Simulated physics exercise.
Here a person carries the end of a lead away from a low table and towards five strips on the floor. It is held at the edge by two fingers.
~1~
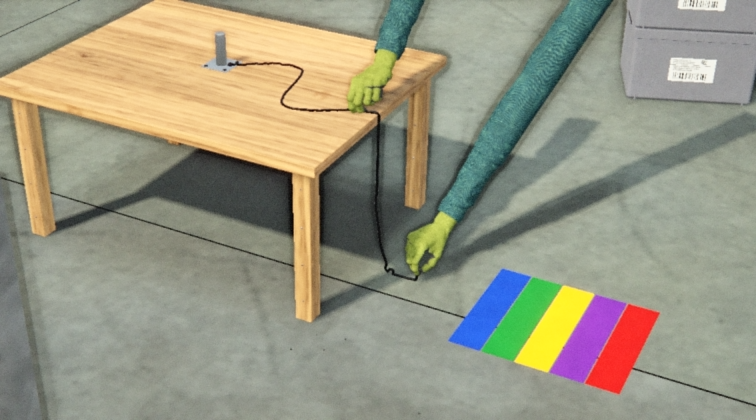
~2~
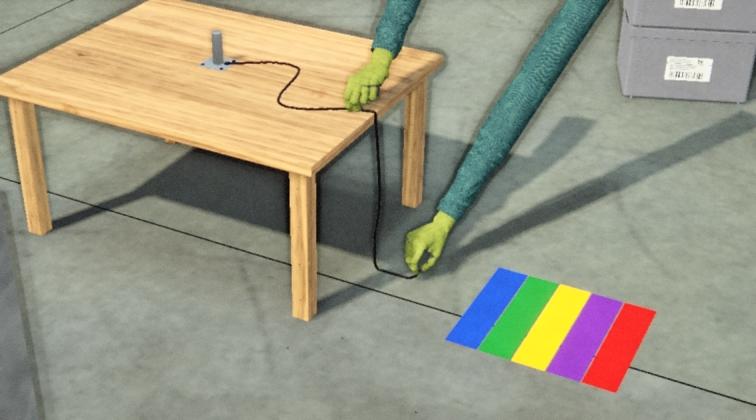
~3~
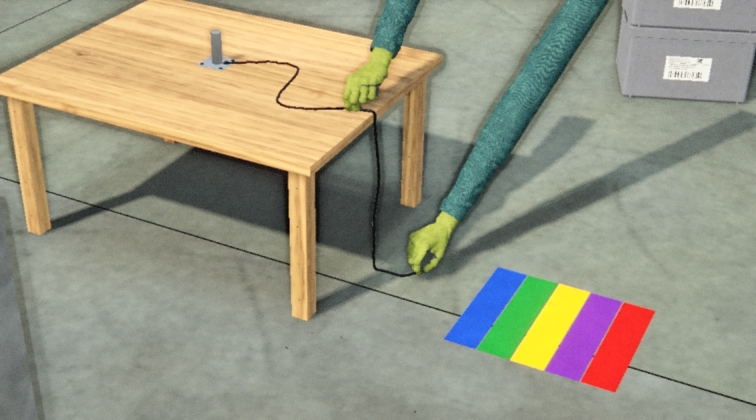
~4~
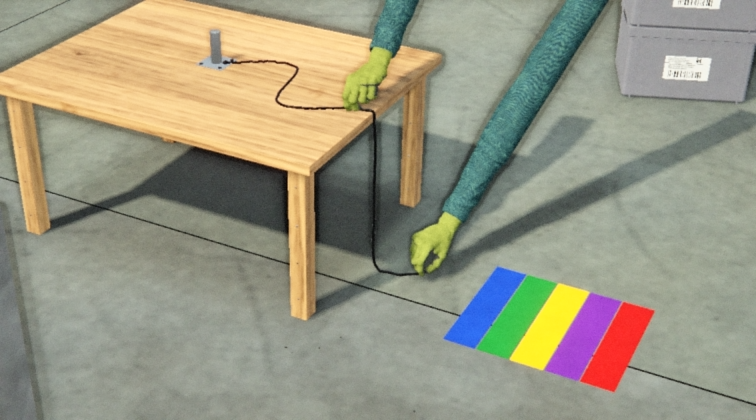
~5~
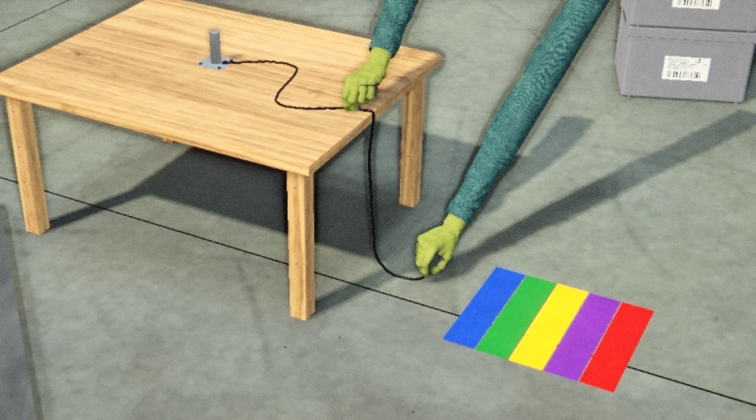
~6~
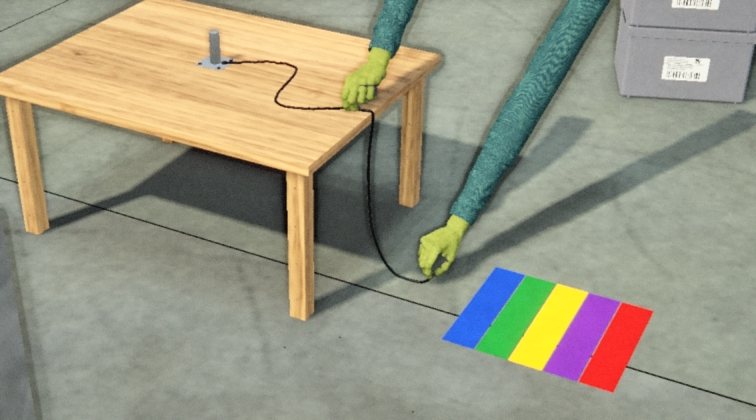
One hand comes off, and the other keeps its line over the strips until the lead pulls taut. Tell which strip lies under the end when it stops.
The red strip.
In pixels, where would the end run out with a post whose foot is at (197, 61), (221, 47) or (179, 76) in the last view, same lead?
First (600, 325), then (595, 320), and last (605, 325).
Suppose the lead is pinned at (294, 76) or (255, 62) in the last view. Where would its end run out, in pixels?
Estimates in sequence: (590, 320) then (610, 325).
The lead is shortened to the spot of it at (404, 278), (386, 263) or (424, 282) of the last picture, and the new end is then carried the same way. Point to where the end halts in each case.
Going through them in turn gives (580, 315), (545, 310) and finally (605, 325).
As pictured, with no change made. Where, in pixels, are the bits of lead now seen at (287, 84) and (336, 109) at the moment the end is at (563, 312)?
Near (318, 96) and (384, 154).
Early on, end near (563, 312); over yellow.
Midway, end near (601, 323); over purple.
At the end of the slack, end near (624, 330); over red. It halts on the red strip.
